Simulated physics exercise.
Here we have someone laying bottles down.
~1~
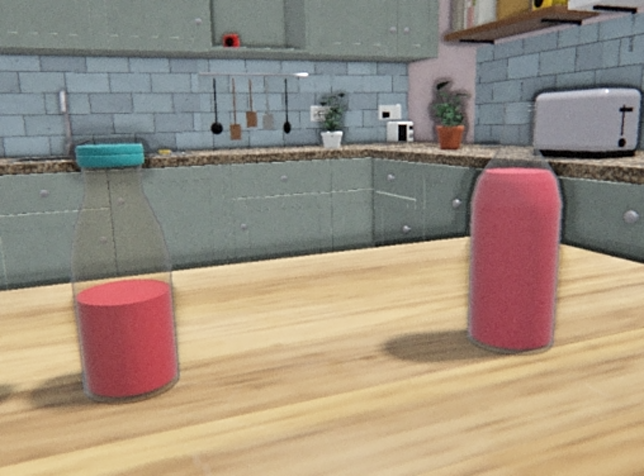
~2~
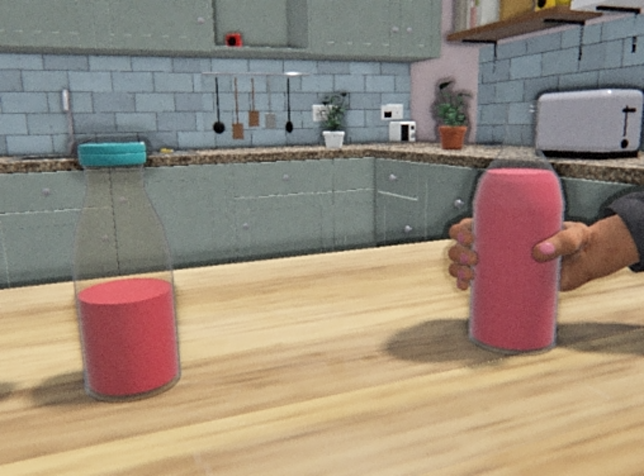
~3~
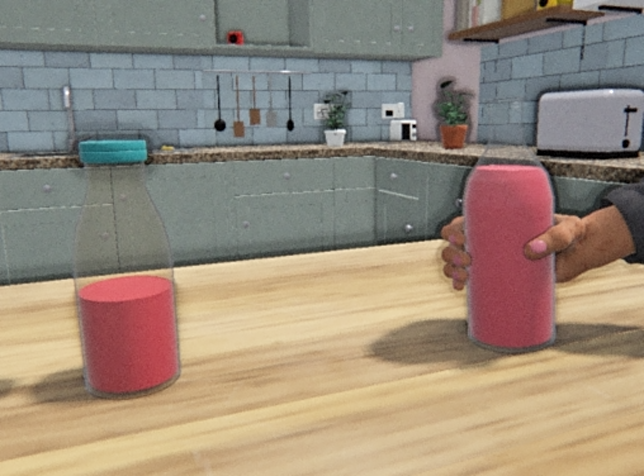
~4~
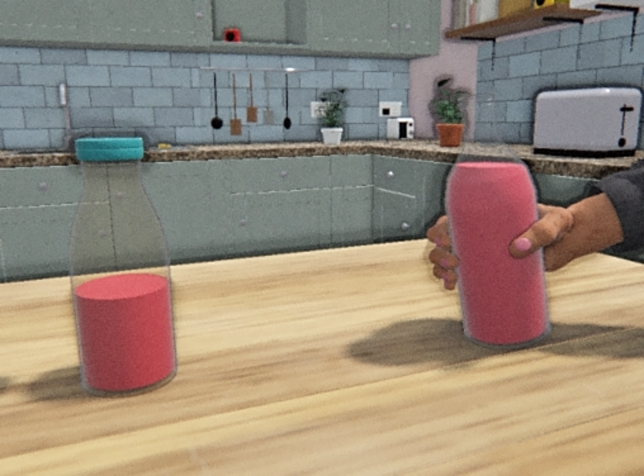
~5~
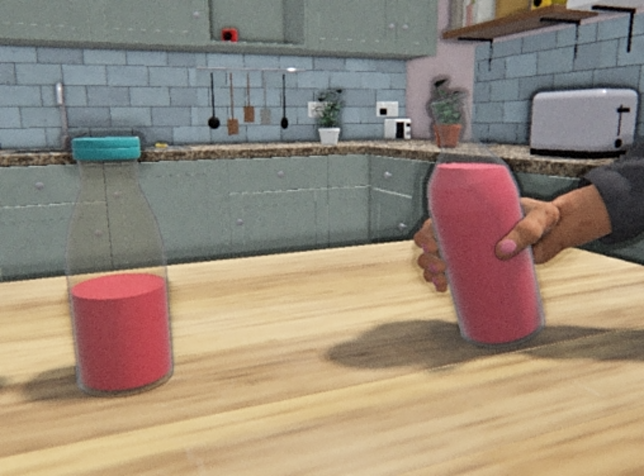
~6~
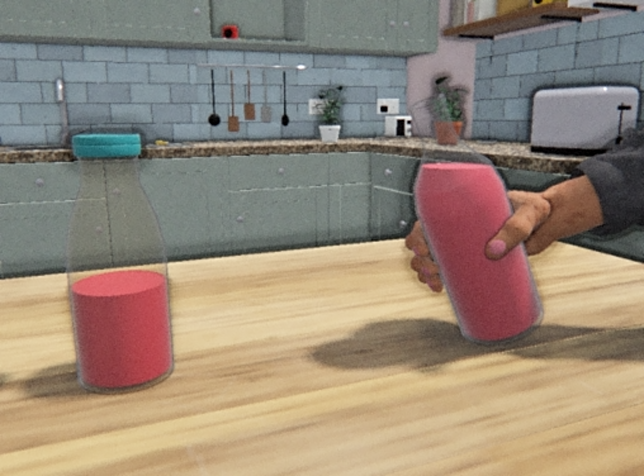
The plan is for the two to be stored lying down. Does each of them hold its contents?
Left bottle: Yes; right bottle: No.
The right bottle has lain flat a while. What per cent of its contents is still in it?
It should hold on to roughly 35 per cent of its contents.
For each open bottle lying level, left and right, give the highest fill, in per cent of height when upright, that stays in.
Limits: Around 14 per cent and around 24 per cent.
A moment on, the right bottle is nearly down; right bottle, a puddle at its mouth.
Further on, the right bottle lies flat; right bottle, a puddle at its mouth.
When it is over, both lie flat; right bottle, a puddle at its mouth; left bottle, all still inside.
